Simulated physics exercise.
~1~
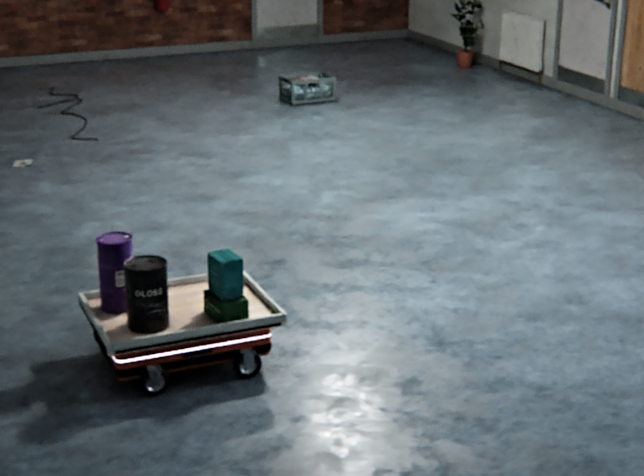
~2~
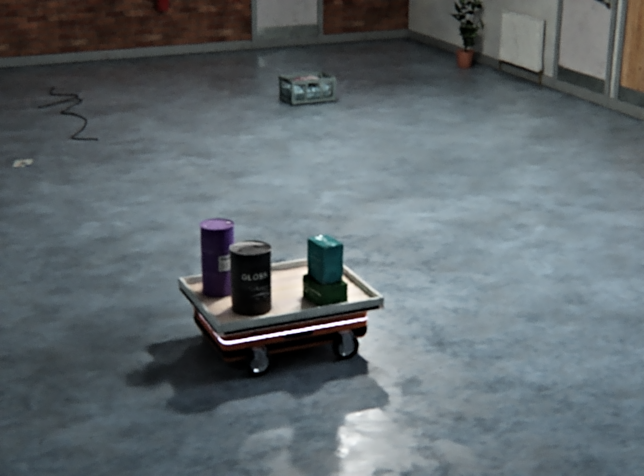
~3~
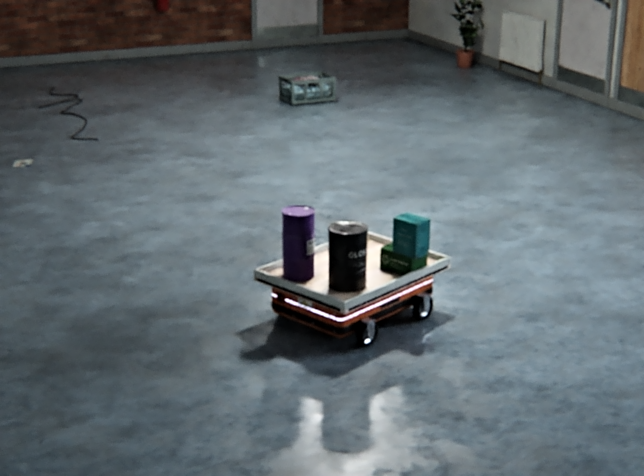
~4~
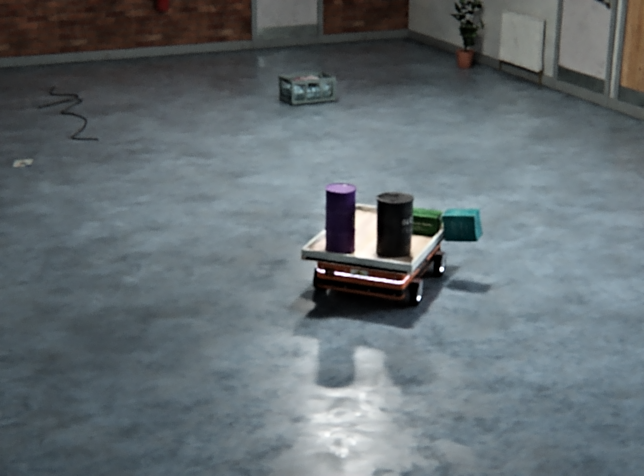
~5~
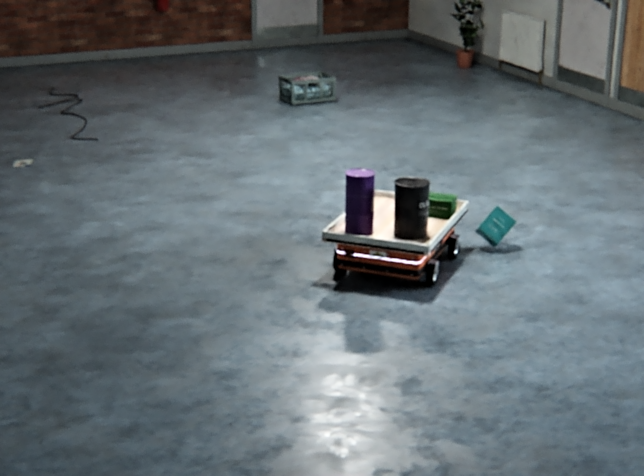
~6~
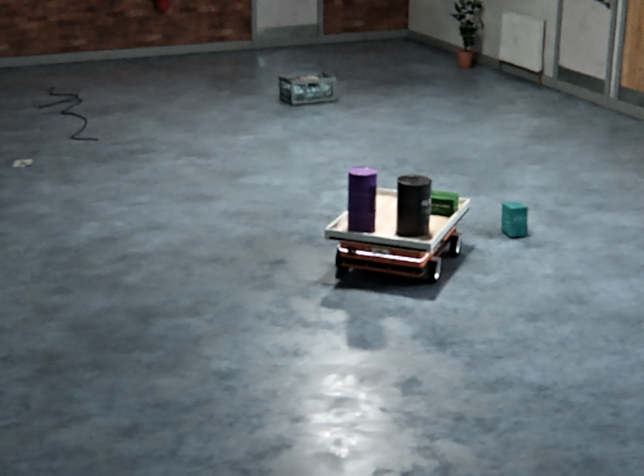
At the start, a low wheeled cart stands at the left of a grey floor, carrying a purple canister, a black pail and a turquoise box stacked on a green parcel. It rolls to the right across the floor with everything upright. Then it bends away from the viewer, toward the back of the room, and the turquoise box tips off the parcel and over the right edge. The box tumbles to the floor as the cart slows. At the end, the cart is still, with the canister, pail and parcel aboard and the box resting on the floor to its right.
